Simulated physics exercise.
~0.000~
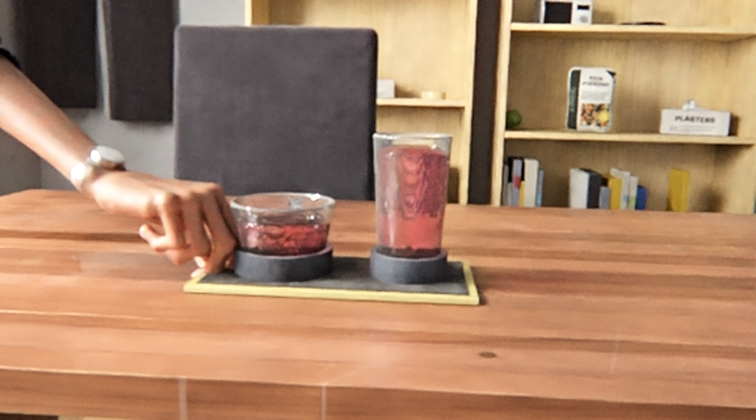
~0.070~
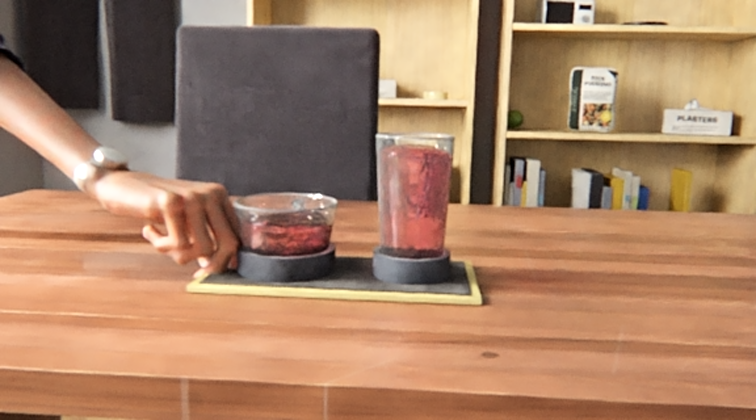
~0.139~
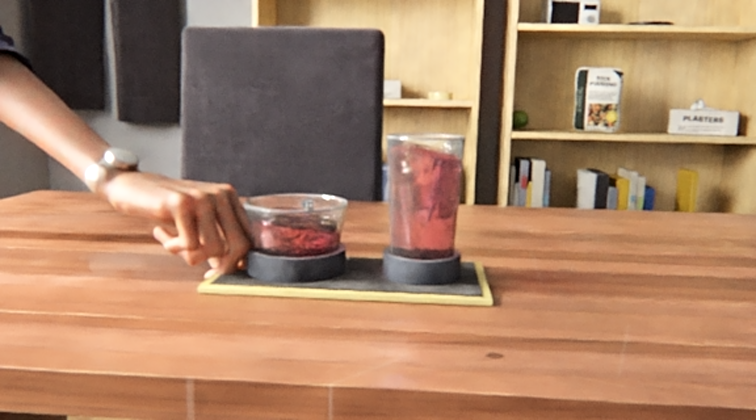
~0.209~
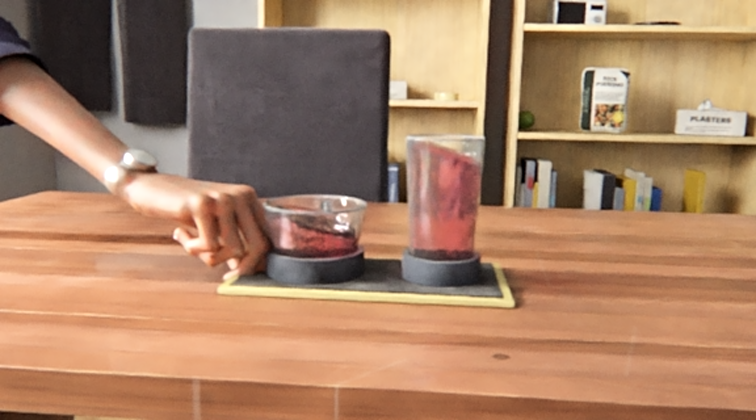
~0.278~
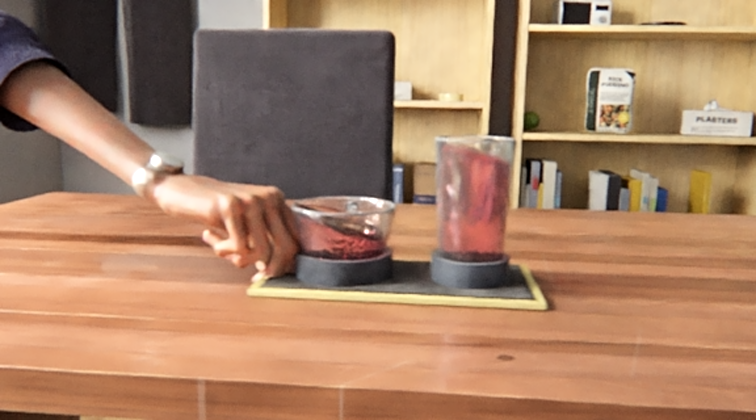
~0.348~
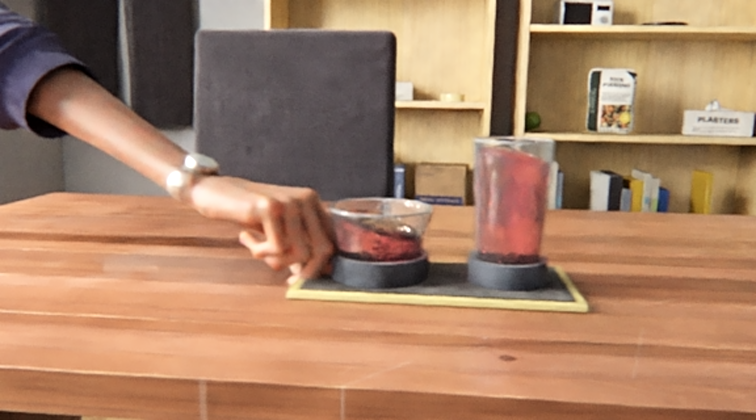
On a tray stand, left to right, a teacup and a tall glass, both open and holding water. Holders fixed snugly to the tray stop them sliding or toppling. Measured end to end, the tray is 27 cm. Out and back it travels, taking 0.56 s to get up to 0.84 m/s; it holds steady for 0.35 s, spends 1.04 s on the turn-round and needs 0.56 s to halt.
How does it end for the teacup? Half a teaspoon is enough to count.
It will stay contained.
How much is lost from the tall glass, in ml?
Looks like close to 0 ml, give or take.
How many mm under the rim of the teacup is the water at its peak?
About 3 mm below the rim.
After 0.95 s the tray moves at 0.83 m/s; losses from the left are 0, 0 ml.
After 1.55 s the tray moves at 0.30 m/s; losses from the left are 0, 0 ml.
After 2.16 s the tray moves at 0.59 m/s; losses from the left are 0, 0 ml.
After 2.76 s the tray moves at 0.00 m/s; losses from the left are 0, 0 ml.
In the end losses from the left are 0, 0 ml.
